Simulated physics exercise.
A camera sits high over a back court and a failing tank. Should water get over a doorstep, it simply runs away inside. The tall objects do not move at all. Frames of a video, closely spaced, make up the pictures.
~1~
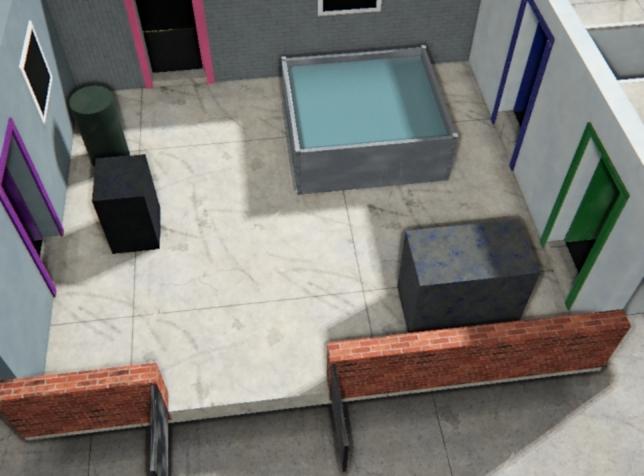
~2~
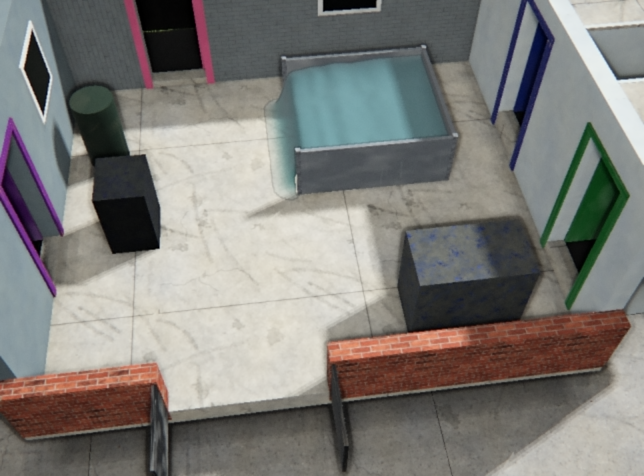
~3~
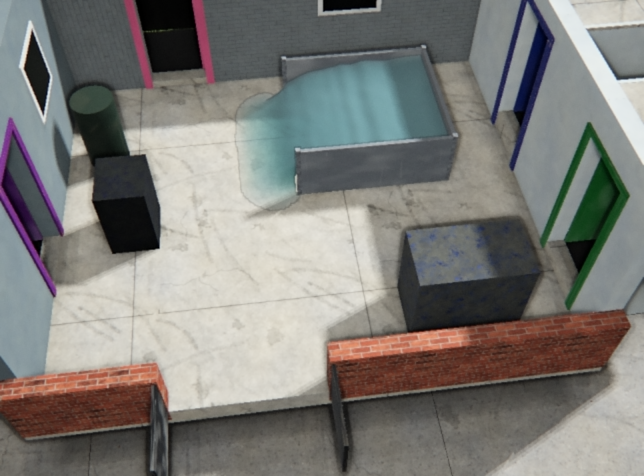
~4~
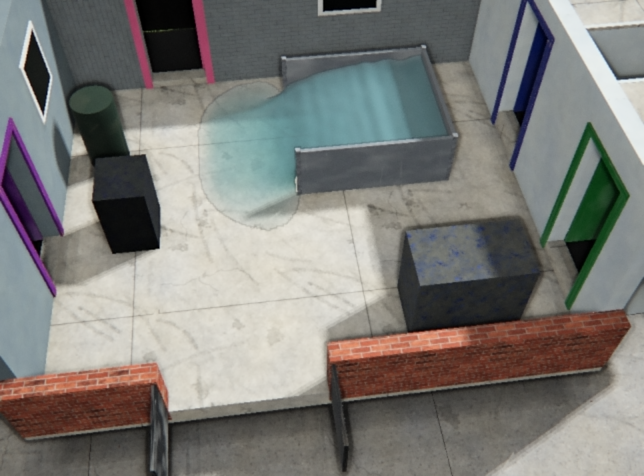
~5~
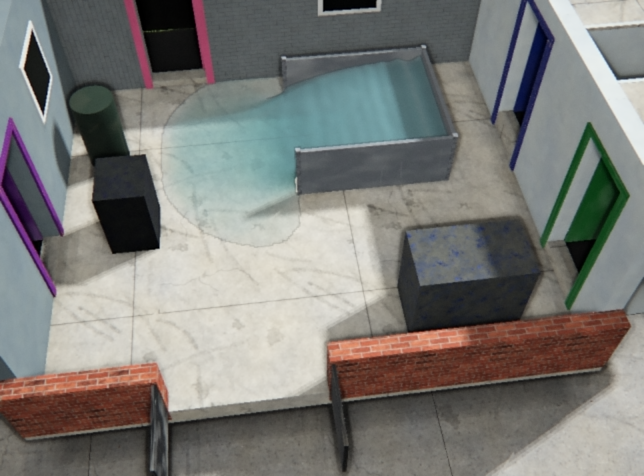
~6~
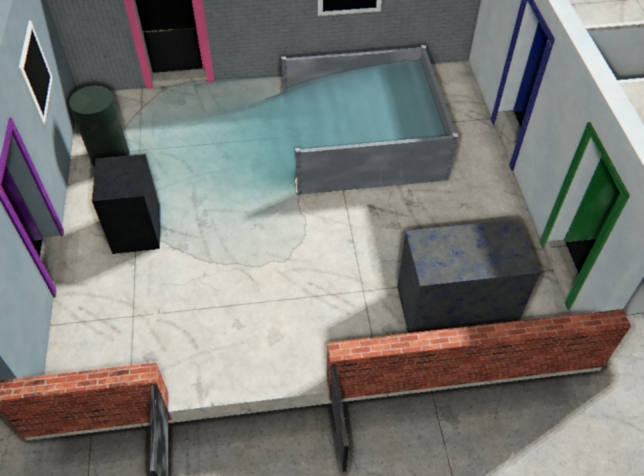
In a back court, water pours from the tank's open left side and spreads across the floor.
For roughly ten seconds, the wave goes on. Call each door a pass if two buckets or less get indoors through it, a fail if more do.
Purple door: Fail, blue door: Pass, pink door: Fail, green door: Pass.
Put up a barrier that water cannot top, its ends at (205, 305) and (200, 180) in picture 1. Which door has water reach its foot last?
My answer is the door marked blue.
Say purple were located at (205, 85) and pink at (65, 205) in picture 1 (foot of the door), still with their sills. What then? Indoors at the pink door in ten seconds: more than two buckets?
The pink one tops the limit, as far as I can tell.
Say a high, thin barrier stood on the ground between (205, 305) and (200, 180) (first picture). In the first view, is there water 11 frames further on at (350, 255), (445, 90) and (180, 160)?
Results in sequence: Bone-dry / bone-dry / swamped.
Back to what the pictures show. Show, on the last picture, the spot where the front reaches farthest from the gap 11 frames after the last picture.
The front's farthest point is close to (42, 407).
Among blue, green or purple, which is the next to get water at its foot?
First comes the purple-painted one.
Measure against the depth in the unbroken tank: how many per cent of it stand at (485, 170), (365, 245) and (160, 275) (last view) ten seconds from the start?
In order: Roughly 6, 8 and 8 in a hundred.
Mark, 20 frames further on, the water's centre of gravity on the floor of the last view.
The water's centre sits above (191, 179).
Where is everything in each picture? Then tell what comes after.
Still water in the tank at (365, 100), in the first picture.
The front is at (295, 196), out from the gap at (294, 130), in the second picture.
Water pours out at (294, 133) and has run to (271, 205), in the third picture.
Water pours out at (294, 135) and has run to (234, 215), in the fourth picture.
Water pours out at (294, 136) and has run to (179, 204), in the fifth picture.
The front is at a hidden place, out from the gap at (294, 136), in the sixth picture.
A moment on, water covers 40 % of the floor; the purple door wet at the sill, nothing in, the blue door not reached, the pink door wet at the sill, nothing in, the green door not reached.
Next, water covers 50 % of the floor; the purple door under two buckets in, the blue door not reached, the pink door under two buckets in, the green door not reached.
Then, water covers 55 % of the floor; the purple door over two buckets in, the blue door not reached, the pink door over two buckets in, the green door not reached.
Later, water covers 80 % of the floor; the purple door far over two buckets in, the blue door not reached, the pink door far over two buckets in, the green door not reached.
In the end, water covers 95 % of the floor; the purple door far over two buckets in, the blue door wet at the sill, nothing in, the pink door far over two buckets in, the green door wet at the sill, nothing in.
